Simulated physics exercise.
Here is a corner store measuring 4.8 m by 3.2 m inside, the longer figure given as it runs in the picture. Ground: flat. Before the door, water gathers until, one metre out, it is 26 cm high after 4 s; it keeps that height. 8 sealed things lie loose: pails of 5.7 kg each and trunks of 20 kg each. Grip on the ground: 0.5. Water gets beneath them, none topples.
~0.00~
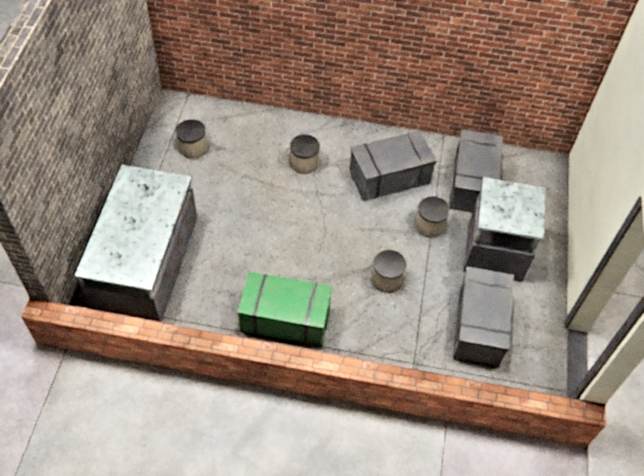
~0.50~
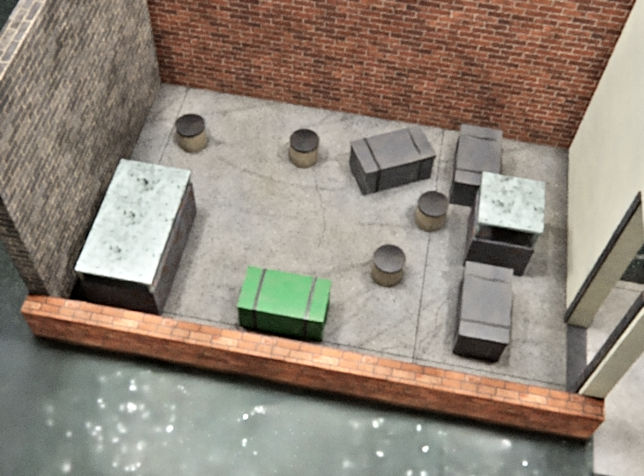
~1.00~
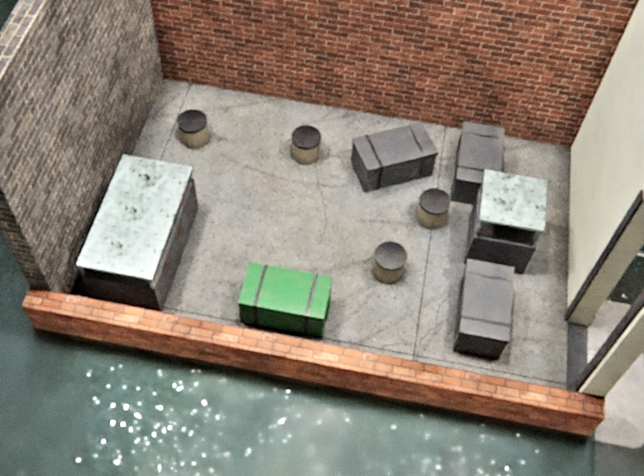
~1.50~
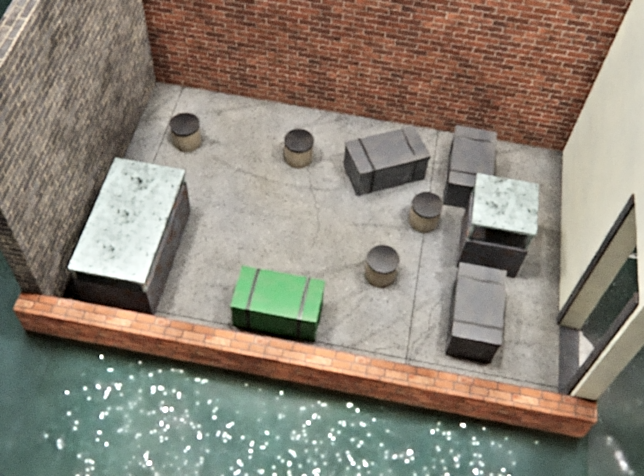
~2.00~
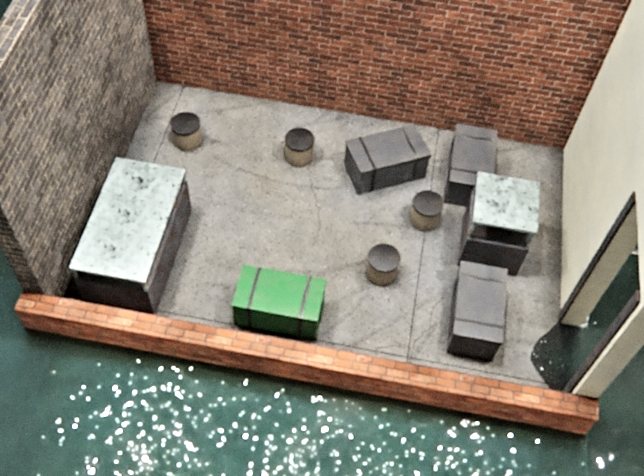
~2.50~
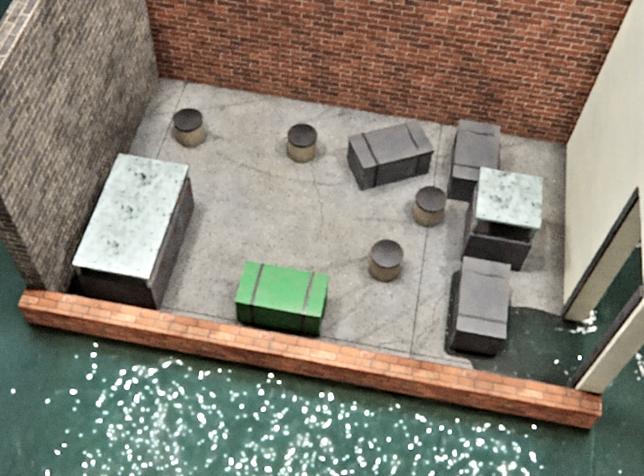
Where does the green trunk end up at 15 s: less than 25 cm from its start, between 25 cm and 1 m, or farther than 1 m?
By 15 s the green trunk goes beyond 1 m.
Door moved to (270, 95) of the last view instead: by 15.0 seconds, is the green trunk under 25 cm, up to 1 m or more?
Observation: Green trunk large displacement.
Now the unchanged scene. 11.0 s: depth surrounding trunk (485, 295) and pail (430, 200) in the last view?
16 and 6 cm.
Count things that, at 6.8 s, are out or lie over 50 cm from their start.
My count gives 3.
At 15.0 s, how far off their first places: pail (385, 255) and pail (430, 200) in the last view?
In that order: 200 cm, 250 cm.
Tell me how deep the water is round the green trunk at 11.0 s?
Near 10 cm deep.
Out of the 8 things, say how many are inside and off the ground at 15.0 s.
Count at that moment: 8.
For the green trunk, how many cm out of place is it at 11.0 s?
By that time, close to 200 cm.
After 3.5 s the green trunk is near (283, 288), 0.0 m from its start, aground; 0 afloat.
After 6.8 s the green trunk is near (216, 231), 0.9 m from its start, afloat; 3 afloat.
After 11.0 s the green trunk is near (364, 124), 2.2 m from its start, afloat; 7 afloat.
After 15.0 s the green trunk is near (450, 175), 2.1 m from its start, afloat; 8 afloat.
